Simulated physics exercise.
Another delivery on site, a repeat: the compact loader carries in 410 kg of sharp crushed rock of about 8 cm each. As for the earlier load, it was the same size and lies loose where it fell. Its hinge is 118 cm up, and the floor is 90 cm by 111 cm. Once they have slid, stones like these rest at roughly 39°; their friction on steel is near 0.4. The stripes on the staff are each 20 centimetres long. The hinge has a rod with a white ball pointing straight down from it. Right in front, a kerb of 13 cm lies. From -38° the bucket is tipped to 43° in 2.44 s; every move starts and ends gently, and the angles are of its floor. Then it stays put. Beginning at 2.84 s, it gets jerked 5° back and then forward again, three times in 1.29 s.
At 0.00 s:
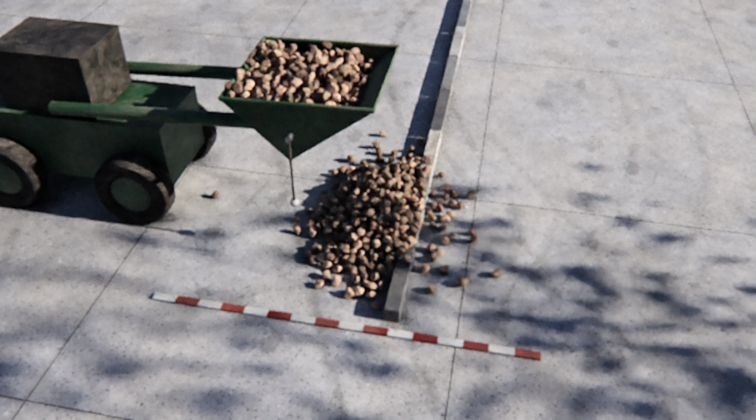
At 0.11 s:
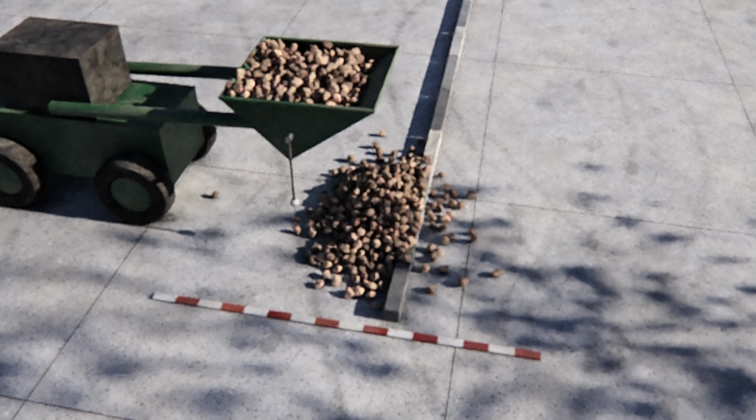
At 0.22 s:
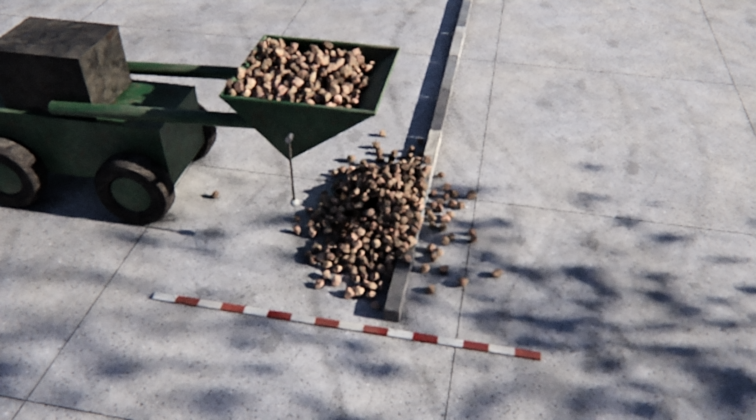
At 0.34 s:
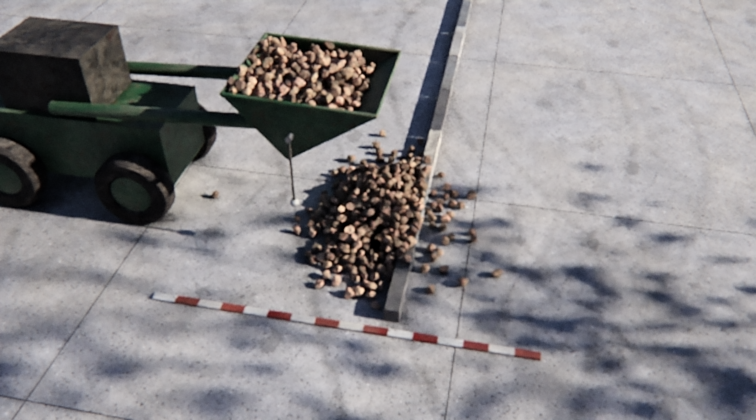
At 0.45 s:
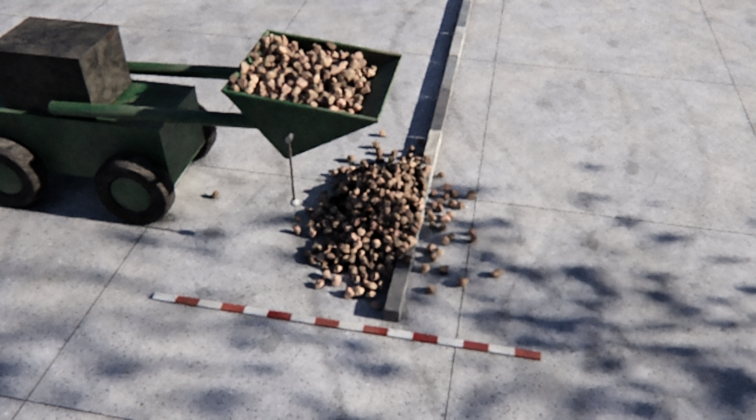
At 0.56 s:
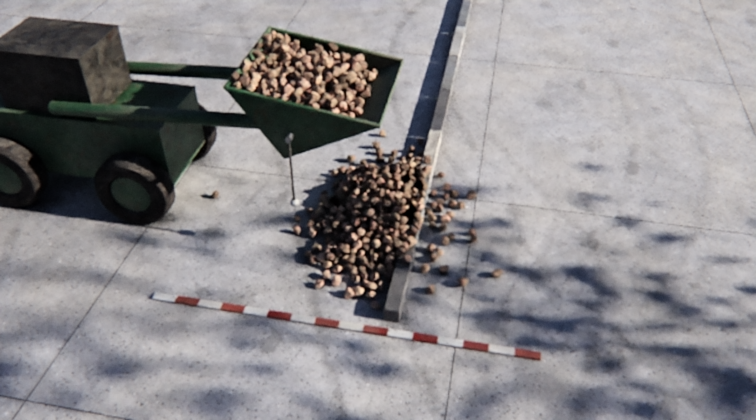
On a sunlit concrete floor, a green loader slowly tilts its stone-filled bucket slightly rightward.
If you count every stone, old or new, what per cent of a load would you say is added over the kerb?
I would say about 35 per cent.
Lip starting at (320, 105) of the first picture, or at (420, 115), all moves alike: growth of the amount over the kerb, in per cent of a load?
Case one about 0 %, case two about 80 %.
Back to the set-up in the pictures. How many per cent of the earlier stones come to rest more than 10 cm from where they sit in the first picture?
About 5 %.
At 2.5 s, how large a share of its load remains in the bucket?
About 15 per cent is held.
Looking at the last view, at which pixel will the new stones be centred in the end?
Their centre ends up near (397, 204).
After 1.8 s the floor is at 30°; in per cent of one load, 94 in the bucket, 101 on this side of the kerb, 5 over the kerb; the foremost stones are at (466, 240).
After 2.5 s the floor is at 43°; in per cent of one load, 14 in the bucket, 161 on this side of the kerb, 26 over the kerb; the foremost stones are at (485, 216).
After 4.6 s the floor is at 43°; in per cent of one load, 0 in the bucket, 160 on this side of the kerb, 40 over the kerb; the foremost stones are at (518, 233).
After 7.3 s the floor is at 43°; in per cent of one load, 0 in the bucket, 160 on this side of the kerb, 40 over the kerb; the foremost stones are at (518, 233). Net gain over the kerb, 35.
